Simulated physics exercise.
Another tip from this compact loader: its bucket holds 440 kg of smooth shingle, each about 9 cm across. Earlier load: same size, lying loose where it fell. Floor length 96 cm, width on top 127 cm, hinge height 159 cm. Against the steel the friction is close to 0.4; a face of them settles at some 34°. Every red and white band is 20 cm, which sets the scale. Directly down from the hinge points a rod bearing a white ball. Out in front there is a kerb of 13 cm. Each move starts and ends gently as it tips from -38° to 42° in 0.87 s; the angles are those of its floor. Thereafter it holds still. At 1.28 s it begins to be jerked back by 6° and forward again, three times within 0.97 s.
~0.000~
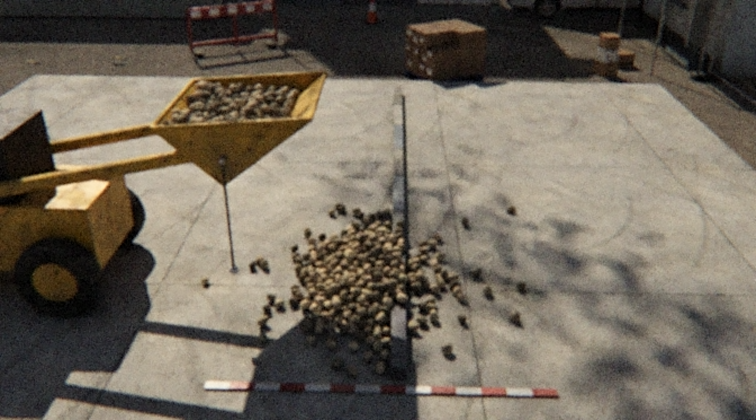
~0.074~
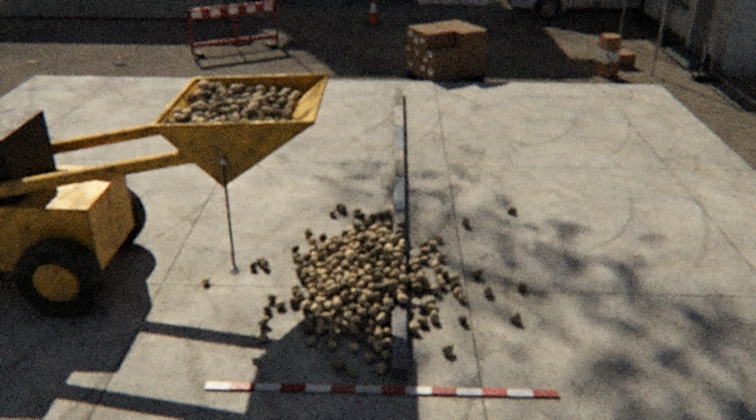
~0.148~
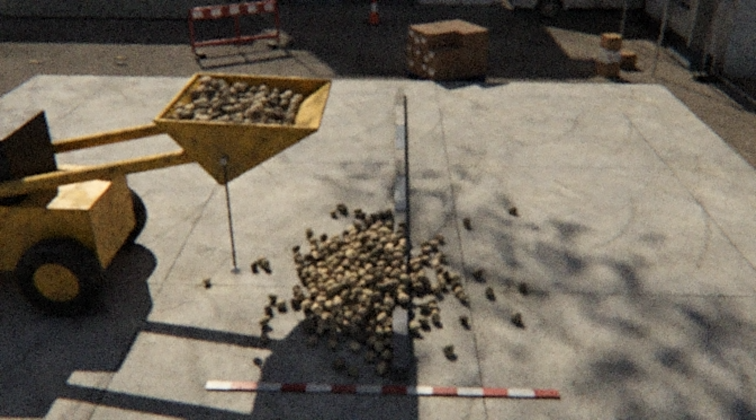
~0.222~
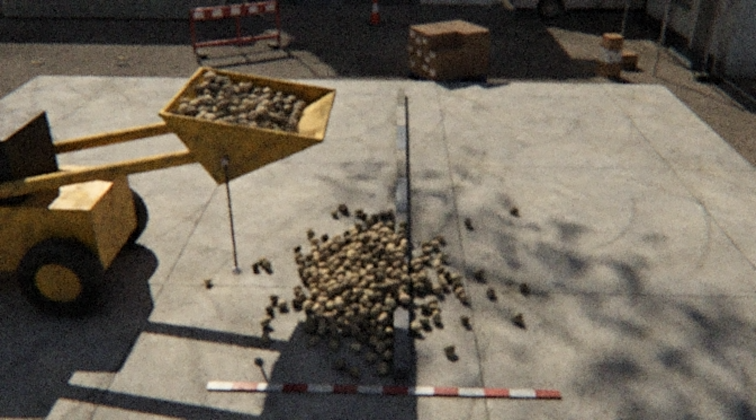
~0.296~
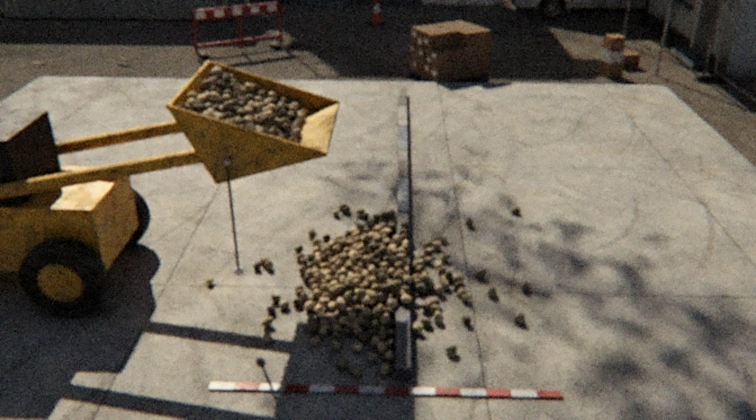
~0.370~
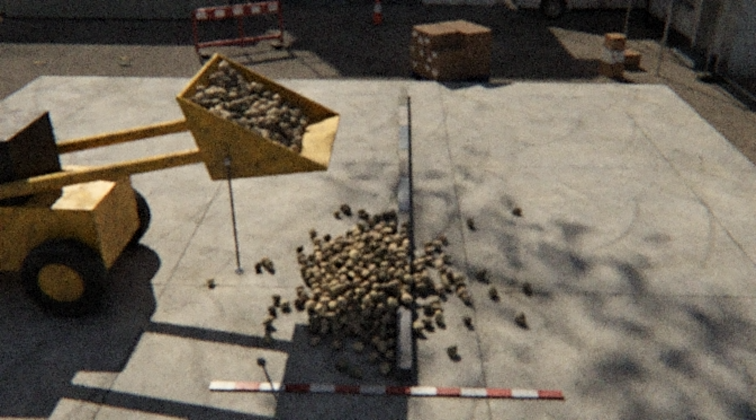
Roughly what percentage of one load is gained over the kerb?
Roughly 21 per cent.
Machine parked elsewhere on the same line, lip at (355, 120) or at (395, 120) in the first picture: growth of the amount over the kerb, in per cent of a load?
Around 65 percent, then around 95 percent.
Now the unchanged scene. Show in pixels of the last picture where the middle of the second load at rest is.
They end up centred around (358, 271).
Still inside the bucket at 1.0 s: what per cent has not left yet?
Some 65 %, roughly, is held.
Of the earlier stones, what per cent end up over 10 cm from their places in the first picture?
Roughly 25 per cent of them.
After 0.6 s the floor is at 29°; in per cent of one load, 100 in the bucket, 91 on this side of the kerb, 9 over the kerb; the foremost stones are at (493, 274).
After 1.0 s the floor is at 42°; in per cent of one load, 66 in the bucket, 124 on this side of the kerb, 9 over the kerb; the foremost stones are at (493, 274).
After 2.7 s the floor is at 42°; in per cent of one load, 0 in the bucket, 170 on this side of the kerb, 30 over the kerb; the foremost stones are at (527, 251).
After 5.5 s the floor is at 42°; in per cent of one load, 0 in the bucket, 170 on this side of the kerb, 30 over the kerb; the foremost stones are at (528, 251). Net gain over the kerb, 21.
